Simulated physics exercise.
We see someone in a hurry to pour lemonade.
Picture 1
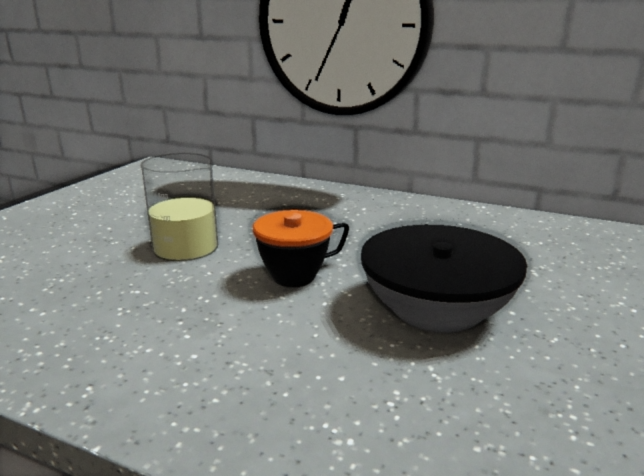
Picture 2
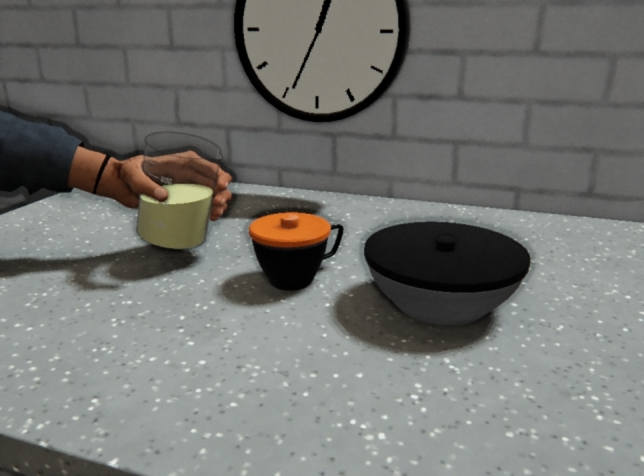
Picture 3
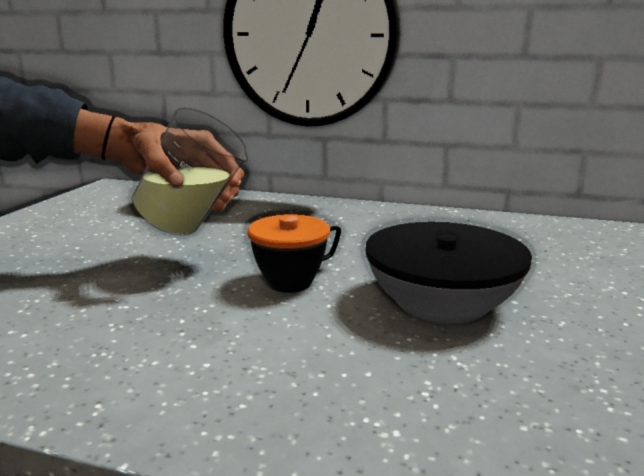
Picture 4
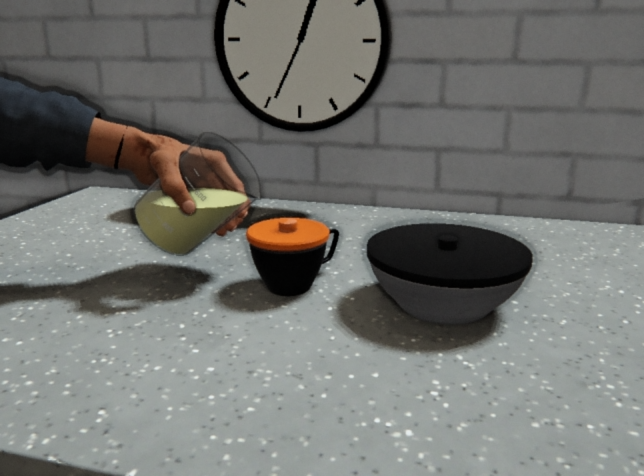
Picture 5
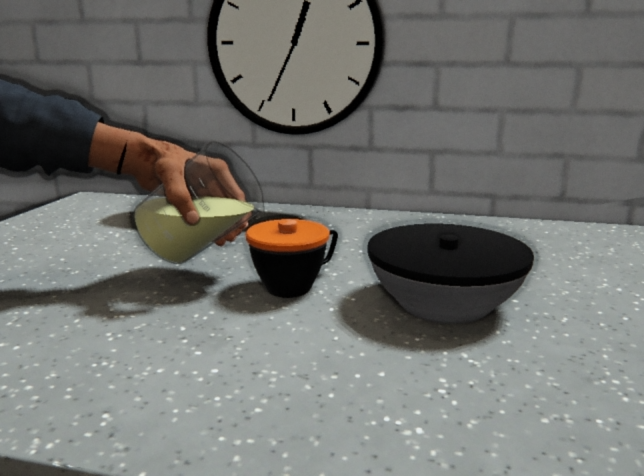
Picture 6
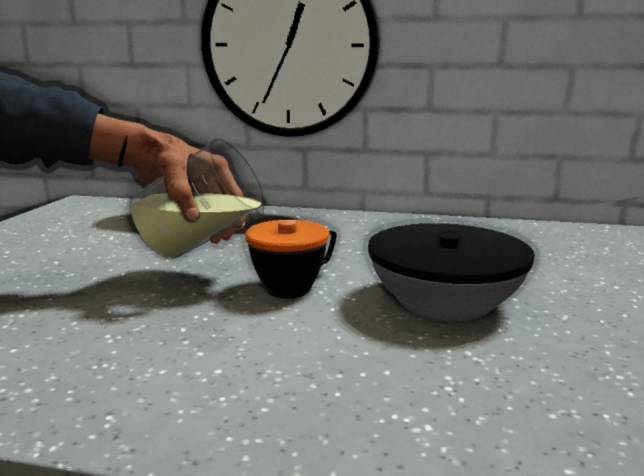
The footage shows a hand reaching in from the left, lifting a clear beaker of pale yellow liquid and tilting it rightward beside a black cup with an orange lid, while a covered bowl sits to the right.
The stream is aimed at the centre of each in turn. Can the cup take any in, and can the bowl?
The cup sheds it on the top; the bowl sheds it on the top.
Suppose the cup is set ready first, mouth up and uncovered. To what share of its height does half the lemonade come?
I make it 75 per cent.
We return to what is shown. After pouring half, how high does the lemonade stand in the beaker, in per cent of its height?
About 20 per cent.
A moment on, it hits the lid of the cup and runs off.
Further on, it hits the lid of the bowl and runs off.
When it is over, the cup is empty, in a puddle; the bowl is empty, in a puddle.
